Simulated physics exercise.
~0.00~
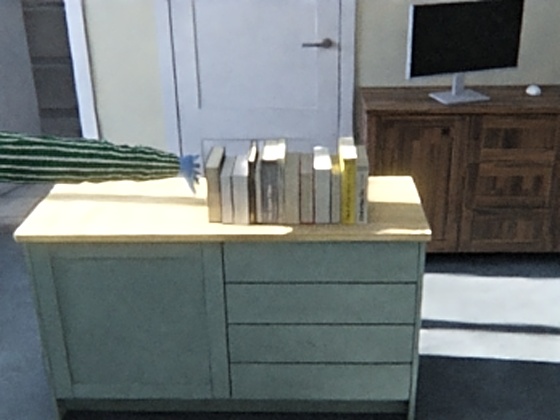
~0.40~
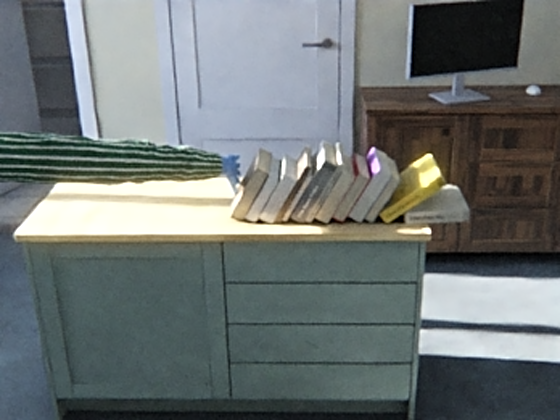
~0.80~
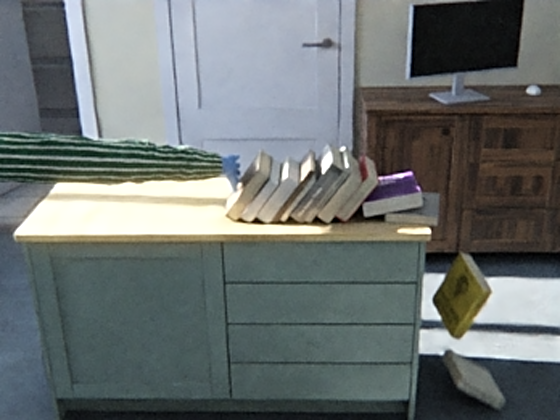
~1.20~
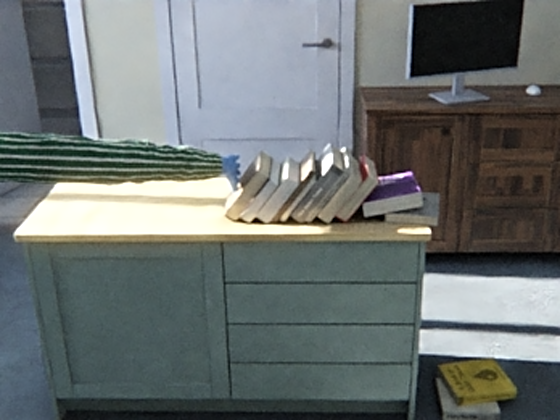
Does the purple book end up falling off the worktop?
No, the purple book stays on the worktop, lying on its side near the right end.
